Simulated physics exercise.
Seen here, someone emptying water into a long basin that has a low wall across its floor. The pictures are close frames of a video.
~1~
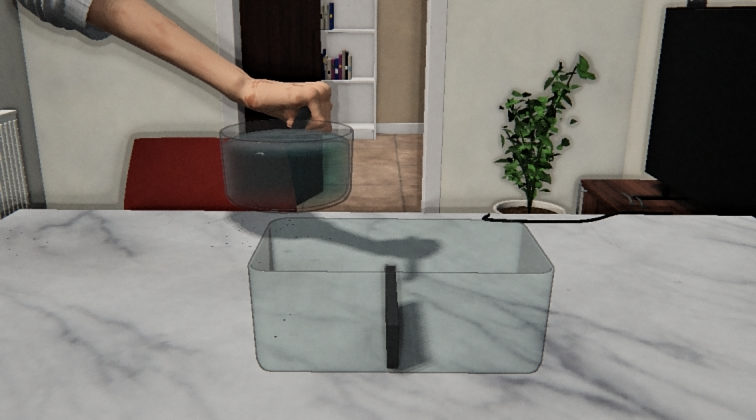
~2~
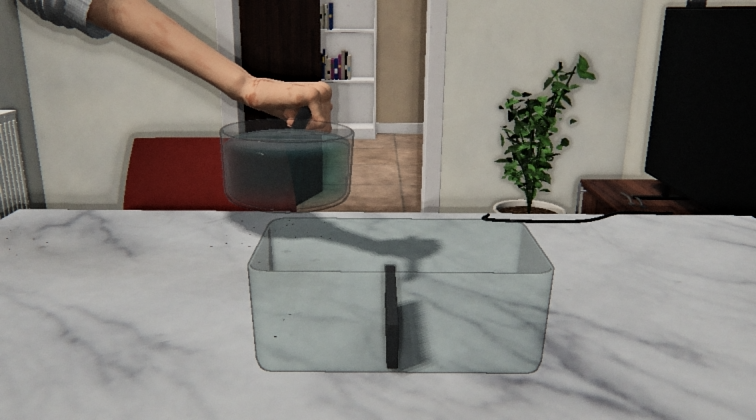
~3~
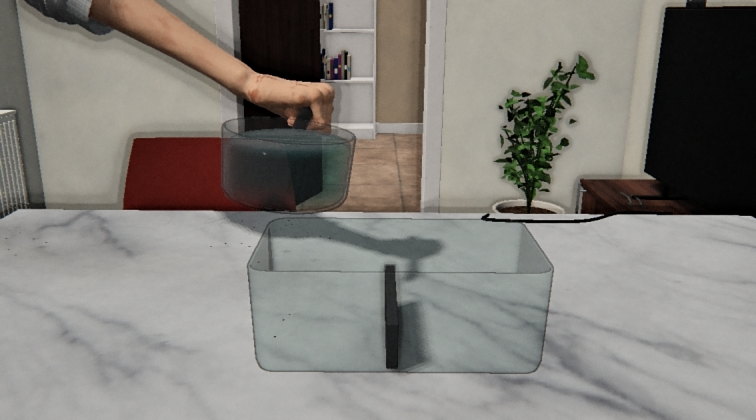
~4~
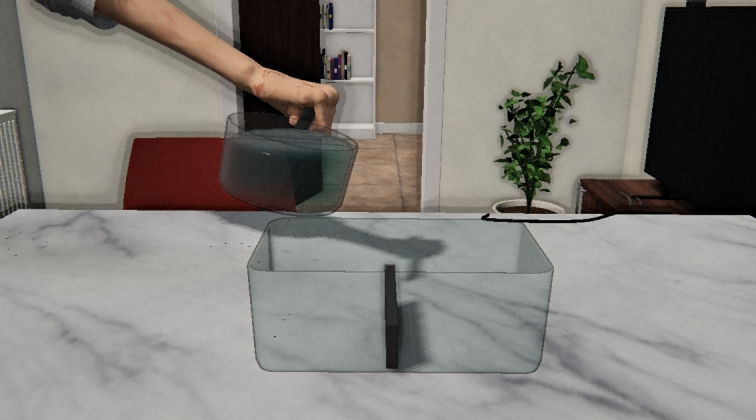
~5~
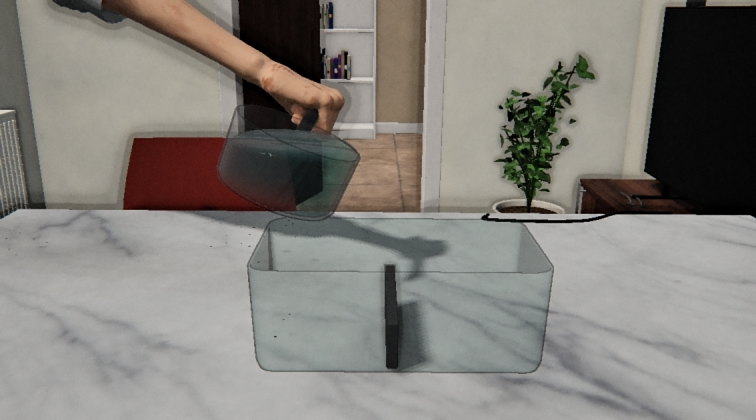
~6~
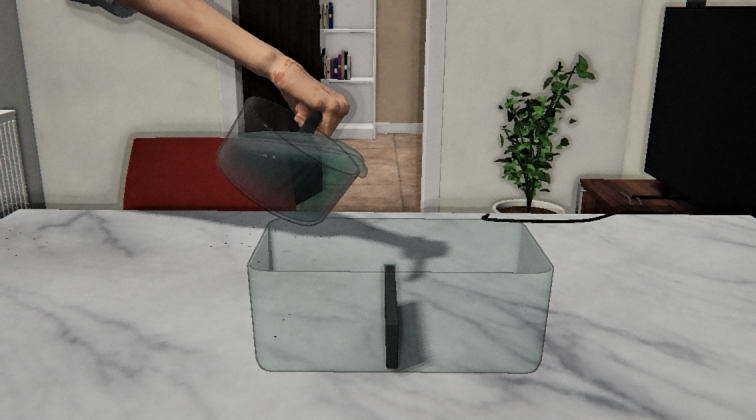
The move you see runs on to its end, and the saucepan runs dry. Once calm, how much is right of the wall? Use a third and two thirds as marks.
In the end between a third and two thirds is right of the wall.
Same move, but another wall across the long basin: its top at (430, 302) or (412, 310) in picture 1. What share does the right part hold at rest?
In turn 10 and 25 in a hundred.
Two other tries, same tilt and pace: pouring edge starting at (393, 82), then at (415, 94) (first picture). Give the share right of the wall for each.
The first gives 90 %, the second 90 %.
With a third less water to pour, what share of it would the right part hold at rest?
Near 20 %.
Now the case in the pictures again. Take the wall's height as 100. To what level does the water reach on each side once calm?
Left: 40 %. Right: 30 %.
A moment on, the saucepan is tipped on its side and 26 per cent is still to pour, 19 is left of the wall and 30 right of it.
Next, the saucepan is tipped right over and 6 per cent is still to pour, 48 is left of the wall and 41 right of it.
Then the saucepan is tipped right over and 1 per cent is still to pour, 55 is left of the wall and 41 right of it.
Later the saucepan is tipped right over and 0 per cent is still to pour, 57 is left of the wall and 41 right of it.
In the end 57 per cent lies left of the wall, 41 right of it and 2 outside.
